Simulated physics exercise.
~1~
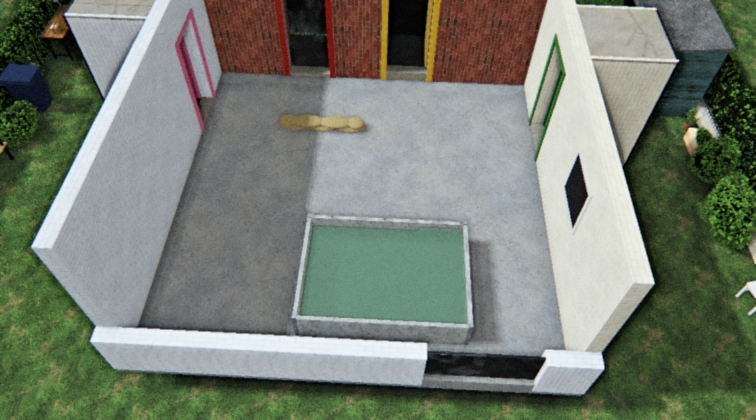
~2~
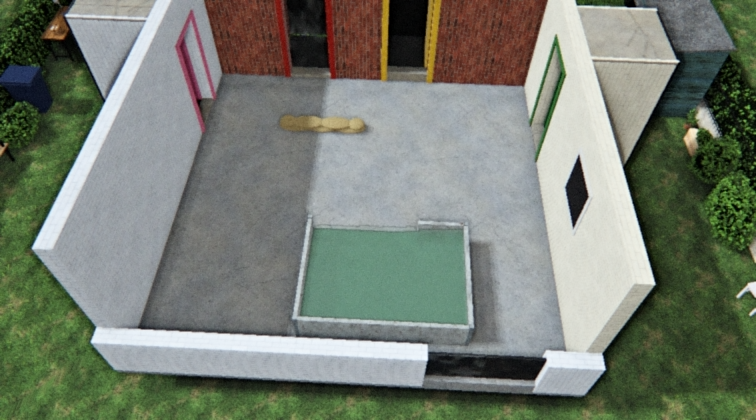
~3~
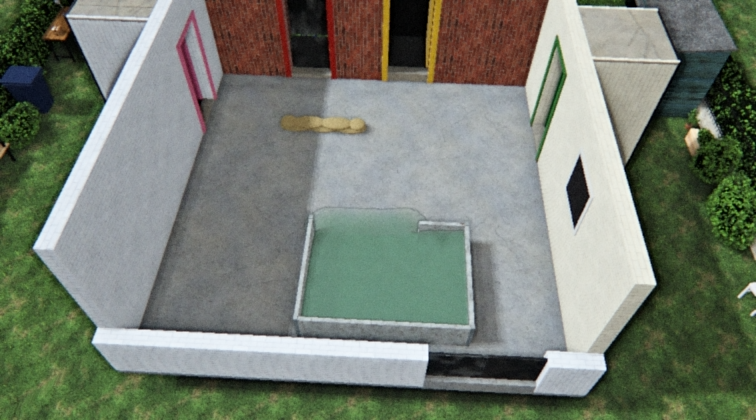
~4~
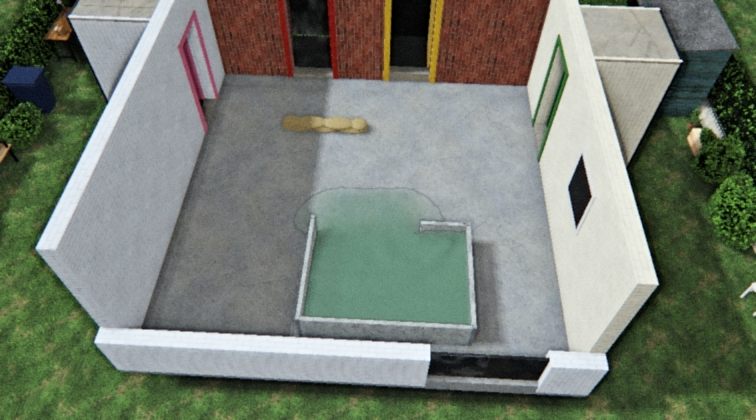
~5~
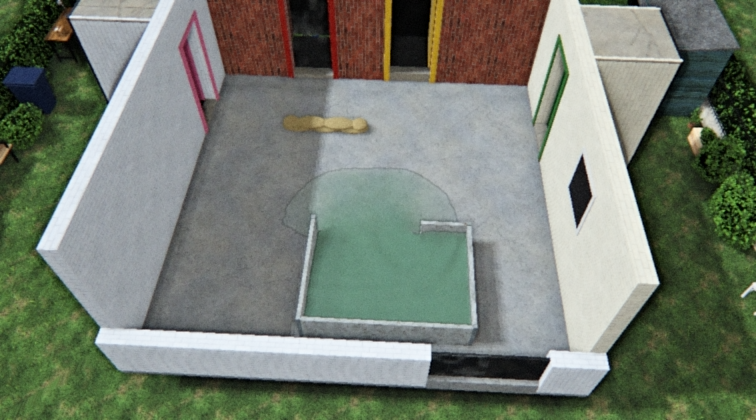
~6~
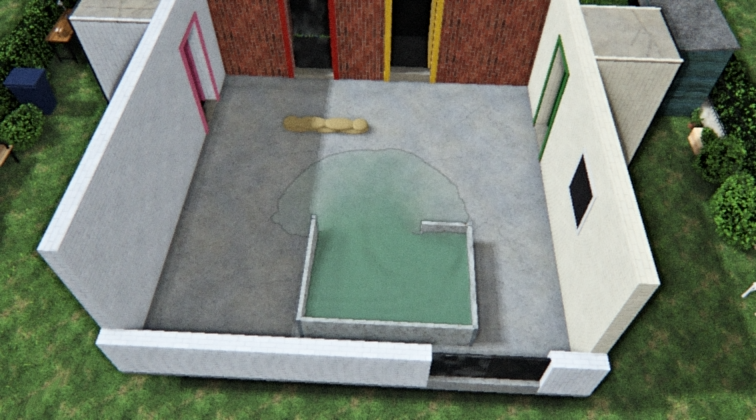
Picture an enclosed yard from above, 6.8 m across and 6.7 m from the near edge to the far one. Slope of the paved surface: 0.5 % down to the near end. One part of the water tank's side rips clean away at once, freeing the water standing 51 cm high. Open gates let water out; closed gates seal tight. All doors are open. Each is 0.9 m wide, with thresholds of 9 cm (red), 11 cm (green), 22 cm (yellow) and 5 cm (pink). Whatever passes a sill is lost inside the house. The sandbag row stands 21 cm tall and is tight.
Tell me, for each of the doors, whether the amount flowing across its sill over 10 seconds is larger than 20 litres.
At the end, the red door holds the inflow within the limit; the green door holds the inflow within the limit; the yellow door holds the inflow within the limit; the pink door lets the inflow top the limit.
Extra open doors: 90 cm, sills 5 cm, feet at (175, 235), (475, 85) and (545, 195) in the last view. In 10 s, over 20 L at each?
In that order: Below, over, under.
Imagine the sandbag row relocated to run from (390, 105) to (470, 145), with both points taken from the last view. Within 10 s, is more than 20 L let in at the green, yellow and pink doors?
Door by door: Green limit kept, yellow limit kept, pink limit exceeded.
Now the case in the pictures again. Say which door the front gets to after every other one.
That's the green door.
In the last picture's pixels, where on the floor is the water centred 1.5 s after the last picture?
Around (372, 214) in the last picture.
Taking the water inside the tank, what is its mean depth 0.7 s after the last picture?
Around 33 cm on average.
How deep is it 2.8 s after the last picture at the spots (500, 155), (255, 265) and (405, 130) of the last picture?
Around 1 cm, 0 cm and 8 cm.
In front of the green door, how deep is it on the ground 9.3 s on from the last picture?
It's some 5.5 centimetres deep.
Then, 0.7 s after the last picture water covers 30 % of the floor and is deepest (30 cm) near (355, 136); red door not reached, green door not reached, yellow door not reached, pink door not reached.
Then, 1.5 s after the last picture water covers 40 % of the floor and is deepest (28 cm) near (347, 136); red door not reached, green door not reached, yellow door 23 cm at the sill, 0 L in, pink door not reached.
Then, 2.8 s after the last picture water covers 50 % of the floor and is deepest (25 cm) near (523, 91); red door 4 cm at the sill, 0 L in, green door 3 cm at the sill, 0 L in, yellow door 17 cm at the sill, 2 L in, pink door 14 cm at the sill, 47 L in.
Then, 5.3 s after the last picture water covers 80 % of the floor and is deepest (14 cm) near (526, 107); red door 8 cm at the sill, 0 L in, green door 8 cm at the sill, 0 L in, yellow door 8 cm at the sill, 3 L in, pink door 10 cm at the sill, 105 L in.
Then, 9.3 s after the last picture water covers 95 % of the floor and is deepest (14 cm) near (355, 362); red door 7 cm at the sill, 1 L in, green door 6 cm at the sill, 0 L in, yellow door 6 cm at the sill, 3 L in, pink door 7 cm at the sill, 123 L in.
